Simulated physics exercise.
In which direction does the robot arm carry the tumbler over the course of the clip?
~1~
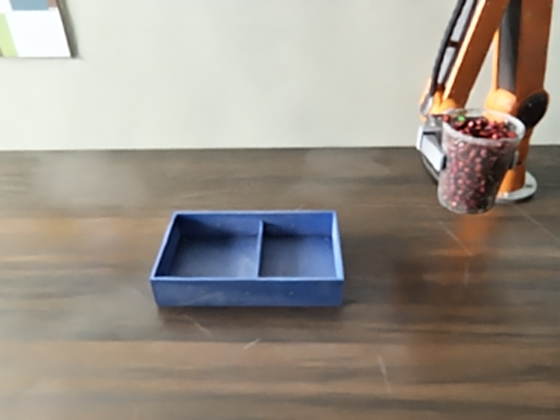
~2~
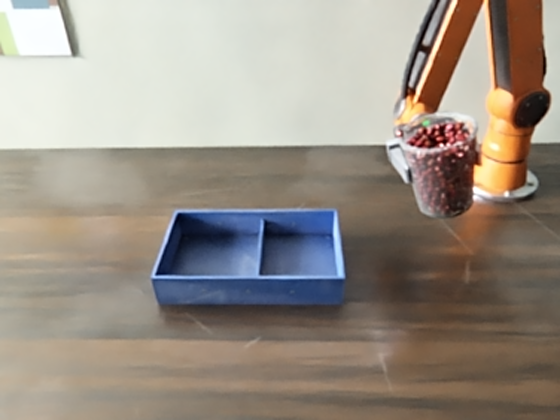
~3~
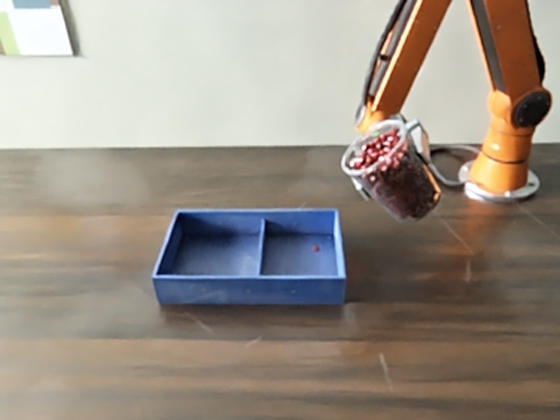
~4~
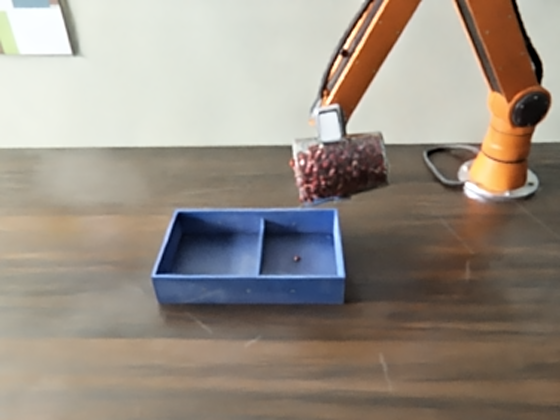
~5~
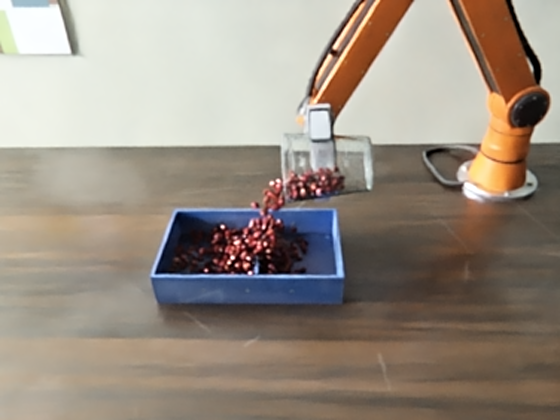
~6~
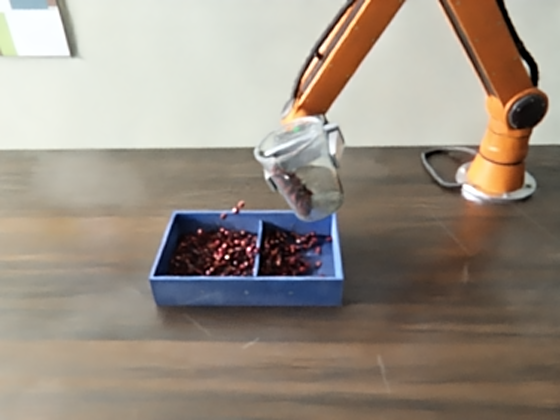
The robot arm carries the tumbler to the left, bringing it over the blue tray.
